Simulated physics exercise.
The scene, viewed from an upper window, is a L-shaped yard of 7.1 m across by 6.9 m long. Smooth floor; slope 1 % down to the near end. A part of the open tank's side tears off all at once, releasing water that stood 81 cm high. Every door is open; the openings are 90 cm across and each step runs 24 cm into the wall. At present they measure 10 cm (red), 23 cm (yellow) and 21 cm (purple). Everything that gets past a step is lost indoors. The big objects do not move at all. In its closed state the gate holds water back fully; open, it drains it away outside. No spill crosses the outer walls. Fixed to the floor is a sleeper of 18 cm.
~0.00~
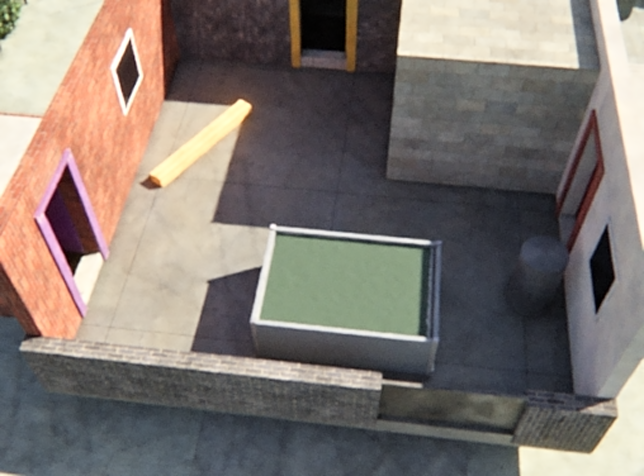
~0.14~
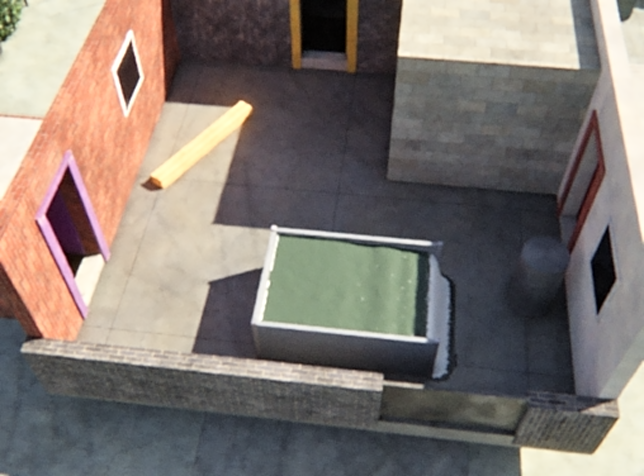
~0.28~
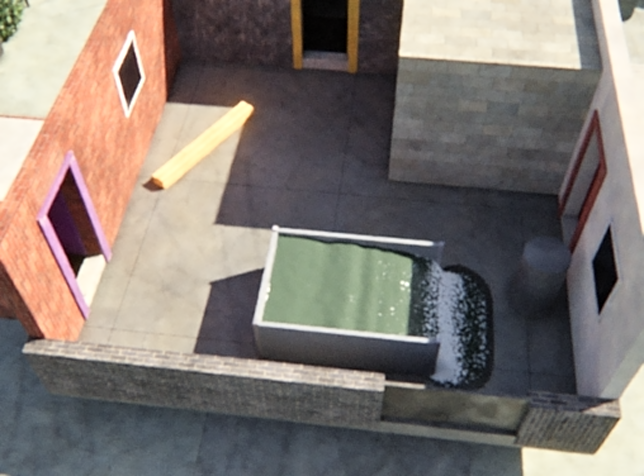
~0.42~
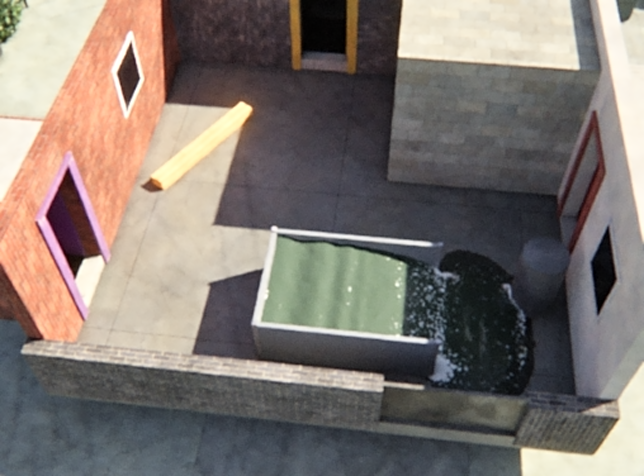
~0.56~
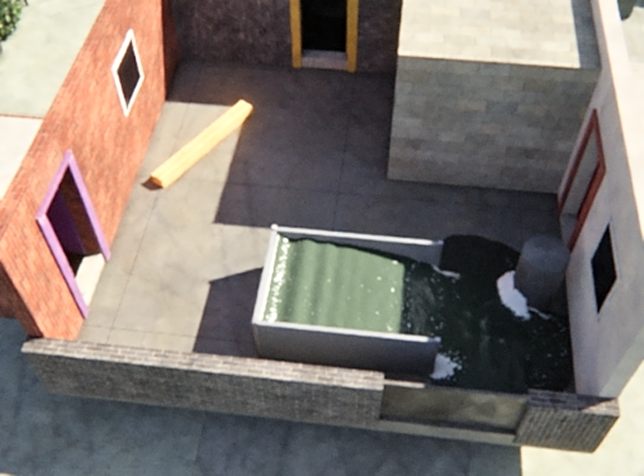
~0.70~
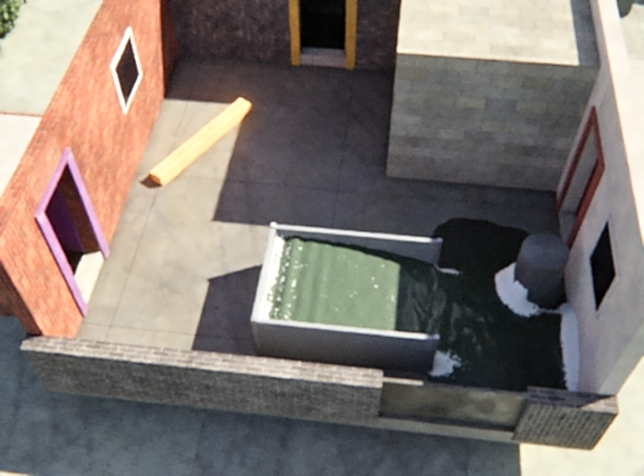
In a walled yard seen from above, the right side of an open tank of green water gave way, and dark, foaming water poured out, spreading across the floor around a round grey object.
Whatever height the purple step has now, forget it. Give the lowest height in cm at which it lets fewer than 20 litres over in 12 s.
Roughly 11 cm.
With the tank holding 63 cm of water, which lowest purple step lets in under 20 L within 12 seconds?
About 7.5 cm.
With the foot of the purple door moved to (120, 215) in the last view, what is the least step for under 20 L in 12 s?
Close to 13.0 cm at the least.
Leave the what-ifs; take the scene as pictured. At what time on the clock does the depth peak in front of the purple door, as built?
Near 6.0 s.
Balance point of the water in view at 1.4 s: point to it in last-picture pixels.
Centre of the water: Approx. (431, 323) px.
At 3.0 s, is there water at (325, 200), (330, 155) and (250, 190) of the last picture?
Taking them in turn, I'd call them spared by the flood, spared by the flood and spared by the flood.
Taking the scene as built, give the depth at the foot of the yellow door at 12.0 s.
You'd measure close to 3.5 cm there.
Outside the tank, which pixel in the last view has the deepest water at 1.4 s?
Check close to (572, 410).
After 1.4 s water covers 20 % of the floor, deepest (63 cm) near (572, 410); it has not reached the purple door.
After 3.0 s water covers 30 % of the floor, deepest (44 cm) near (574, 422); it has not reached the purple door.
After 12.0 s water covers 95 % of the floor, deepest (17 cm) near (451, 409); 9 cm at the purple door, 0 litres in over its 21 cm step.
At the purple door as built, the water arrived by 4.2 s and peaked near 17 cm at 5.8 s.
With a step of 9.5 cm, 40 litres would have come in within the 12 s; with 13 cm, 7 litres. So under 20 litres takes about 11 cm.
